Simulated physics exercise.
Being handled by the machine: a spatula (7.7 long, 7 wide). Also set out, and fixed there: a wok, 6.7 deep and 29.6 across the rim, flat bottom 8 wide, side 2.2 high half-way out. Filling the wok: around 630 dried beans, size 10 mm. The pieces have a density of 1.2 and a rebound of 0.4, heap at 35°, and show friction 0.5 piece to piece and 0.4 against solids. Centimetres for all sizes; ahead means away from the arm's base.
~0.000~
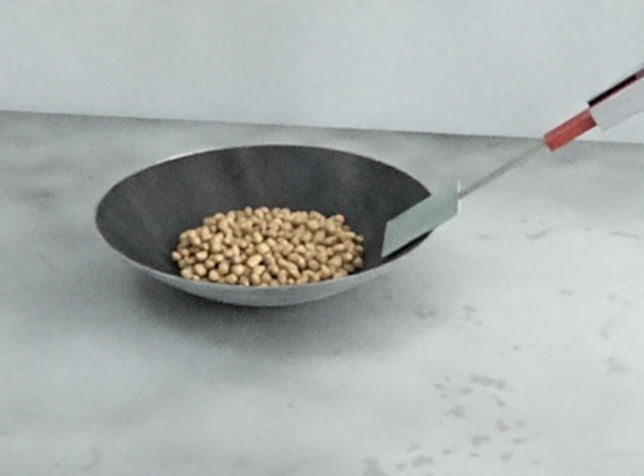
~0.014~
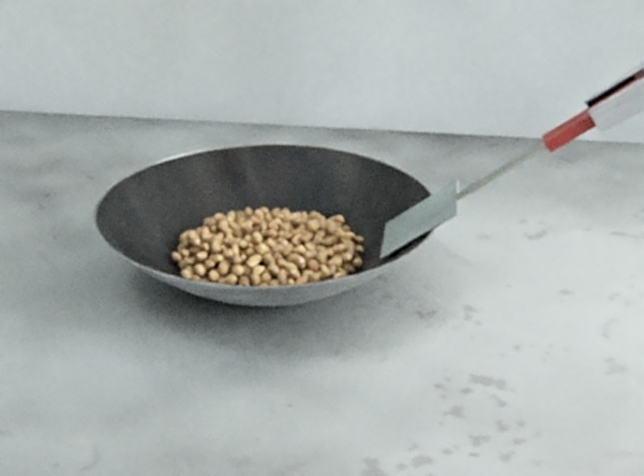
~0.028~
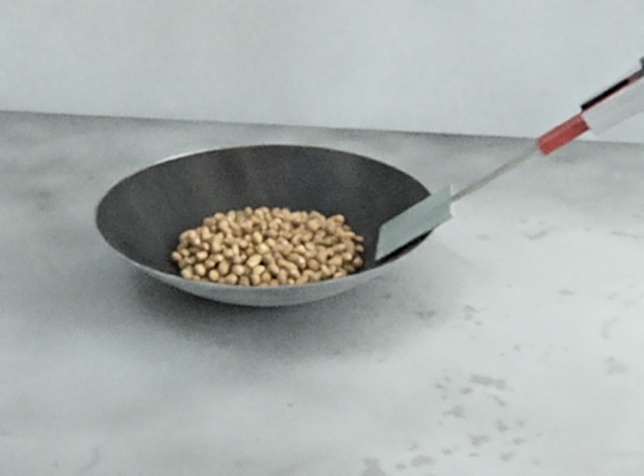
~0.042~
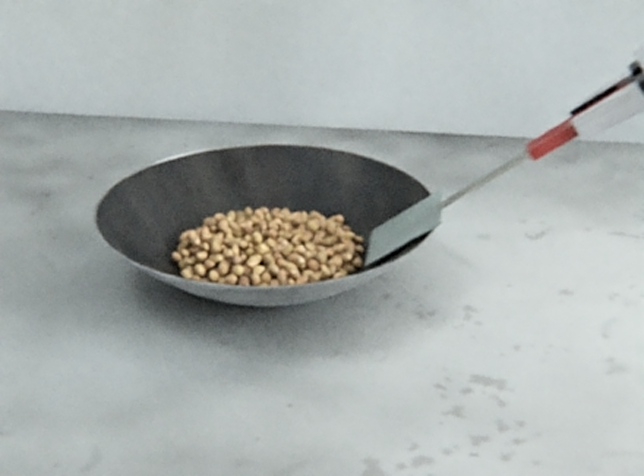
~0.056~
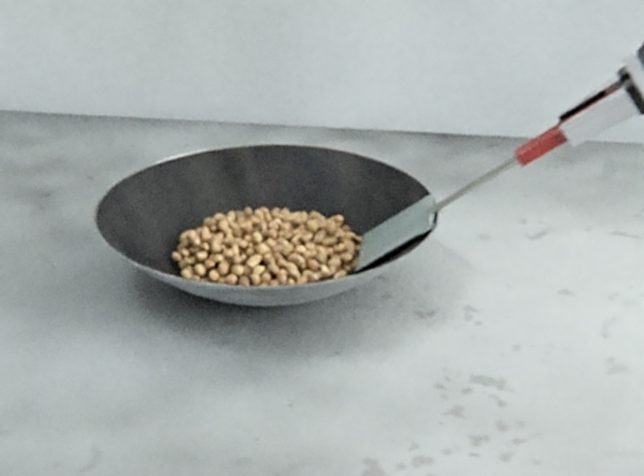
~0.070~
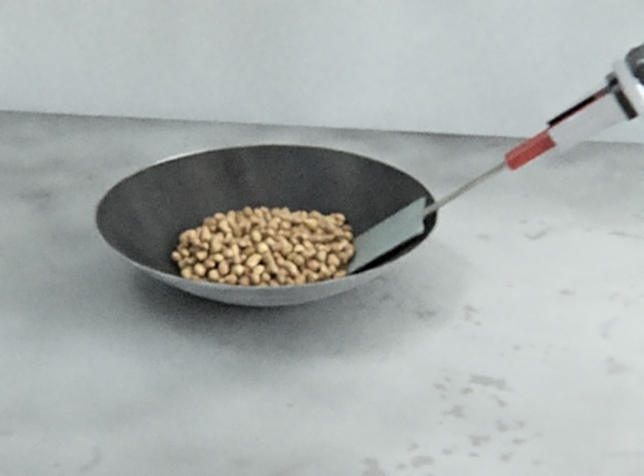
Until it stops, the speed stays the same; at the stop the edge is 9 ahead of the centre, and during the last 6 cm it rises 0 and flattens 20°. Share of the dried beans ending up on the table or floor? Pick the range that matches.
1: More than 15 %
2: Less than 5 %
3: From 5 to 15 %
From 5 to 15 %.
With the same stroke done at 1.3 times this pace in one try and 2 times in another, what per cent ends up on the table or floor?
I'd expect close to 15 and then close to 25 percent.
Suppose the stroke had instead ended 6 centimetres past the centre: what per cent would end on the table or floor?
In that case about 0 percent ends on the table or floor.
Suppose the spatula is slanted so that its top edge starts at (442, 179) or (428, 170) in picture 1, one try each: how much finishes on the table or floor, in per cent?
First try roughly 10 percent, second try roughly 10 percent.
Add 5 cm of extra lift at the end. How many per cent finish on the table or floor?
Result: Approx. 10 %.
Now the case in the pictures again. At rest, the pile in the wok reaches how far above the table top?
About 8.0 cm.
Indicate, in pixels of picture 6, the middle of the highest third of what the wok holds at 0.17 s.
Roughly at (214, 232).
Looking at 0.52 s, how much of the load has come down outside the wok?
8 %.
By 0.17 s, sloping 37°, highest piece 5 above the table; 632 in the wok.
By 0.27 s, sloping 31°, highest piece 7 above the table; 632 in the wok.
By 0.52 s, sloping 17°, highest piece 8 above the table; 575 in the wok, 56 on the table or floor, 1 on the blade or in flight.
By 1.57 s, sloping 17°, highest piece 8 above the table; 575 in the wok, 57 on the table or floor.
Final count, 575 in the wok, 57 on the table or floor. That is 9 % on the table or floor.
